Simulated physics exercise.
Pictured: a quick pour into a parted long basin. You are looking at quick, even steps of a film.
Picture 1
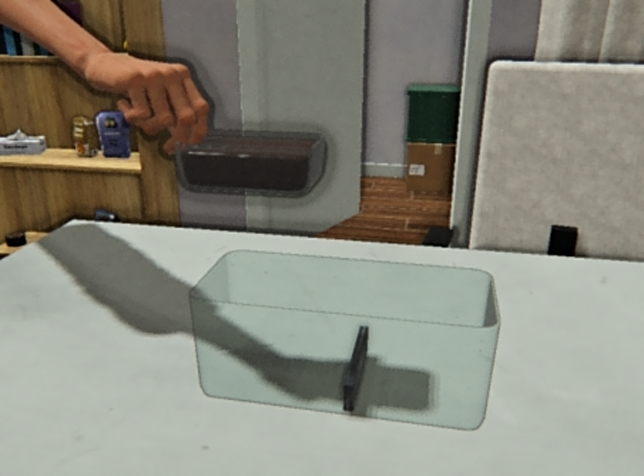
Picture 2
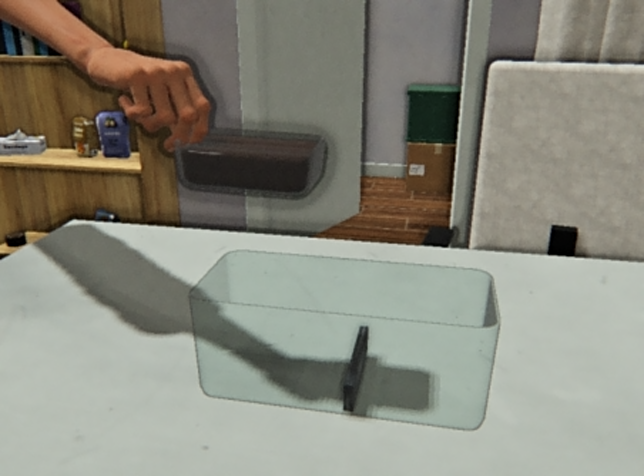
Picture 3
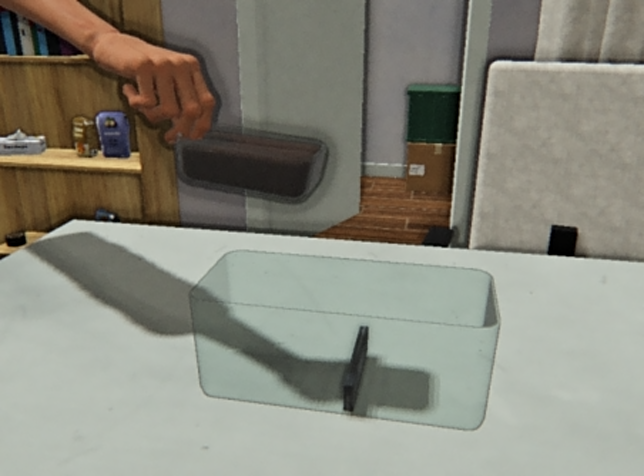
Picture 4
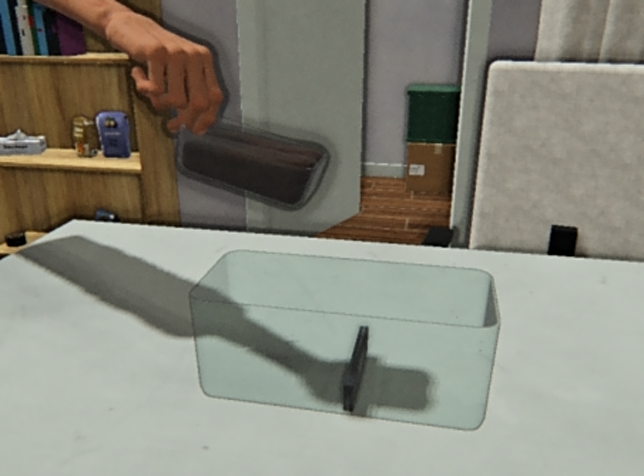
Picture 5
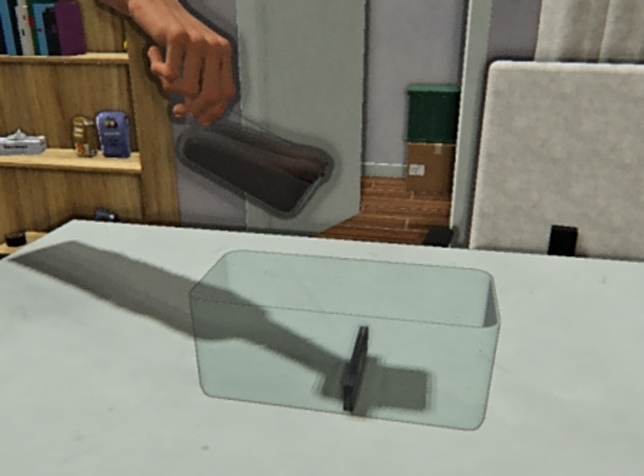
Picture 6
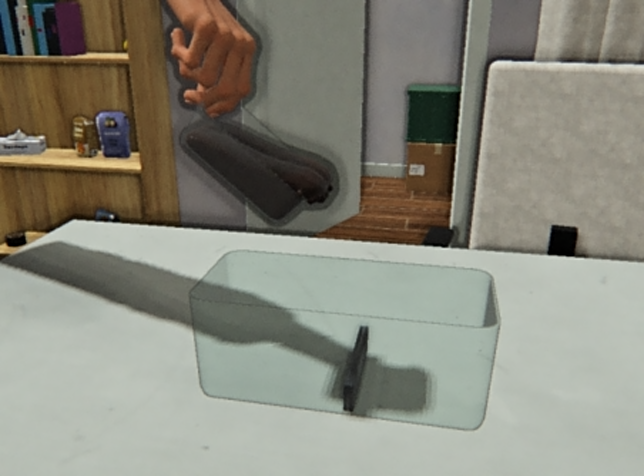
A hand tilts a dark container steeply down to the right above a clear basin.
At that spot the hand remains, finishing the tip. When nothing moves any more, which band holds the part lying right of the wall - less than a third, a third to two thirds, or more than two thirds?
It falls in the band a third to two thirds.
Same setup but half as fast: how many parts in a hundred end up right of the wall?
Roughly 70 percent.
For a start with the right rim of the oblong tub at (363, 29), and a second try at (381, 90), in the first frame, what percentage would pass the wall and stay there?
Start one gives some 60 %, start two some 60 %.
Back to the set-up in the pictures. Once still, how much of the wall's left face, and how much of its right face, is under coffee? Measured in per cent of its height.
About 30 left, about 30 right.
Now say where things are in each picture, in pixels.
In the first frame, it leans 0°; its right rim is at (318, 144); the coffee meets the walls at (193, 143) and (317, 148); the long basin's rim runs from (209, 273) to (495, 299); the wall's top is at (357, 354).
In the second frame, it leans 2°; its right rim is at (319, 146); the coffee meets the walls at (193, 142) and (318, 150).
In the third frame, it leans 7°; its right rim is at (320, 153); the coffee meets the walls at (194, 139) and (319, 153).
In the fourth frame, it leans 16°; its right rim is at (321, 163); the coffee meets the walls at (196, 135) and (321, 158).
In the fifth frame, it leans 27°; its right rim is at (319, 177); the coffee meets the walls at (198, 131) and (308, 161); 4 per cent is over the edge.
In the sixth frame, it leans 40°; its right rim is at (314, 191); the coffee meets the walls at (200, 126) and (297, 162); 13 per cent is over the edge.
A moment on, the oblong tub is tipped right over and 7 per cent is still to pour, 38 is left of the wall and 40 right of it.
Next, the oblong tub is tipped right over and 0 per cent is still to pour, 40 is left of the wall and 52 right of it.
Then the oblong tub is tipped right over and 0 per cent is still to pour, 48 is left of the wall and 48 right of it.
Later the oblong tub is tipped right over and 0 per cent is still to pour, 49 is left of the wall and 49 right of it.
Finally, 49 per cent lies left of the wall, 49 right of it and 2 outside.
